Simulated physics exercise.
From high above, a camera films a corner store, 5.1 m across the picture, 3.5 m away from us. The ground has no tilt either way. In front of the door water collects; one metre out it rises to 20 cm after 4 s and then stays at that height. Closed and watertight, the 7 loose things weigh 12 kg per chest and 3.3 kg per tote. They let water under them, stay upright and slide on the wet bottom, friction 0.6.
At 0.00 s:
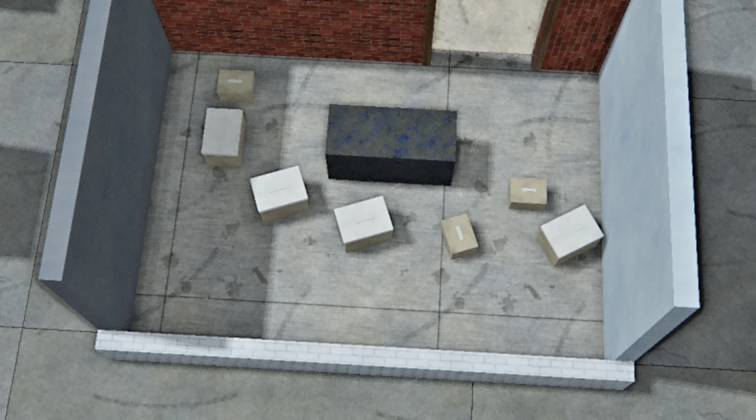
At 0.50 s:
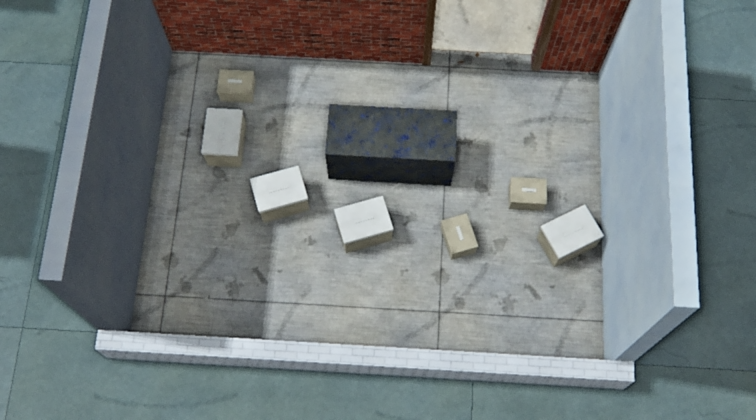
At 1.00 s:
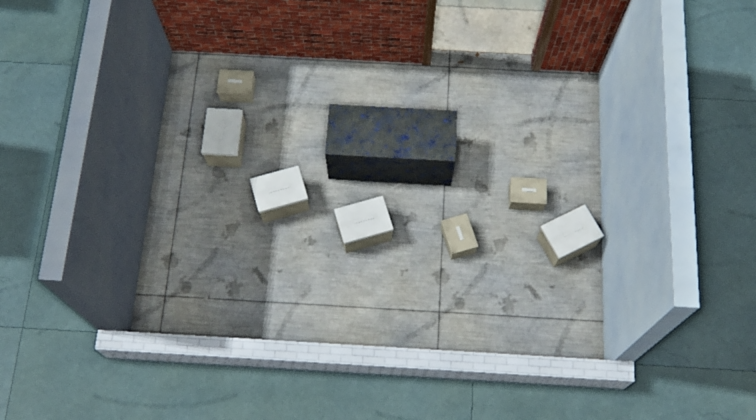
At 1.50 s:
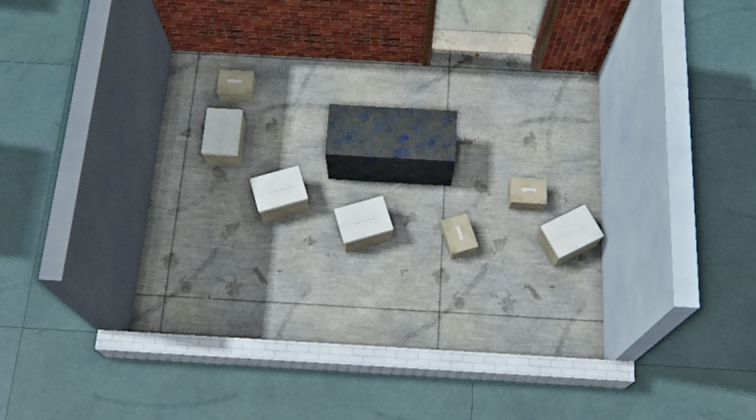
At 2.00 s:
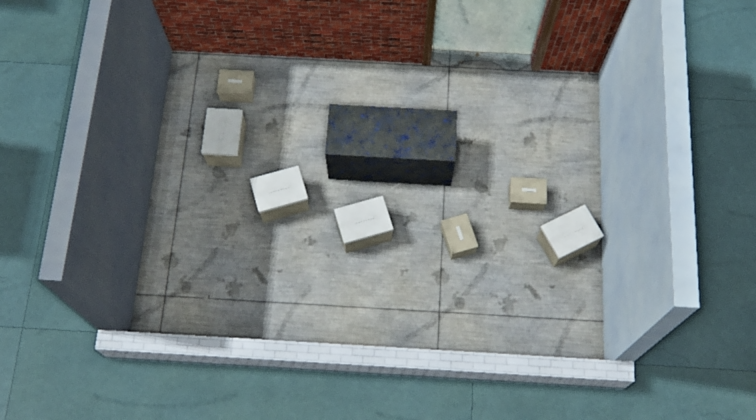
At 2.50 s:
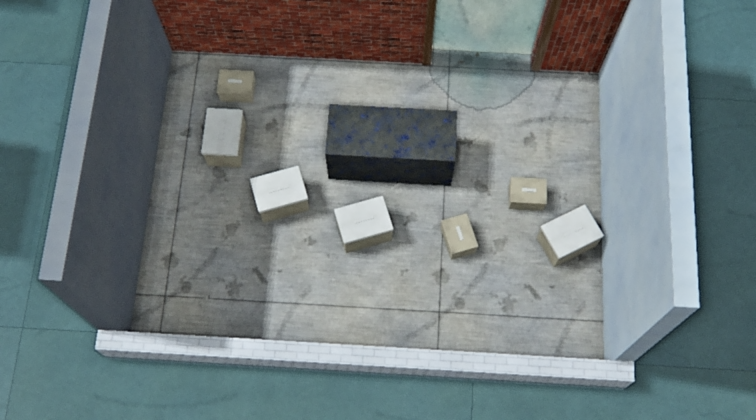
Water covered the ground outside a small walled room, then filled the doorway and began to spread in a thin patch just inside, while the scattered boxes and the dark block stayed still.
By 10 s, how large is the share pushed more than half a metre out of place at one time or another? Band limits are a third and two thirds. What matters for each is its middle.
I bet the count comes out medium.
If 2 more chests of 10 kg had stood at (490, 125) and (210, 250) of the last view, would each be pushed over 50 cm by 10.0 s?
Order as asked - beyond the cutoff and inside the cutoff.
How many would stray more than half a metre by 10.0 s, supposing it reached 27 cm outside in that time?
So the tally would be 4.
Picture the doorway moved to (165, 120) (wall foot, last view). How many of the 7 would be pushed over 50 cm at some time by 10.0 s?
Then it comes to 5 of them.
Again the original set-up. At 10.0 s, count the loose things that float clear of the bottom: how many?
I get 4.
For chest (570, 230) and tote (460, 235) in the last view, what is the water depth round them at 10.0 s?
Depth approx. 13 cm / 3 cm.
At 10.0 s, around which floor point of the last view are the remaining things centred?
They average out to somewhere around (304, 241).
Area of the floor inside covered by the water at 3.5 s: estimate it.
Roughly 2.0 m2.
After 3.5 s 0 of 7 are over 50 cm from their spots; 0 afloat.
After 4.5 s 0 of 7 are over 50 cm from their spots; 0 afloat.
After 7.0 s 3 of 7 are over 50 cm from their spots; 3 afloat.
After 10.0 s 4 of 7 are over 50 cm from their spots, and 4 have been at some point; 4 afloat.
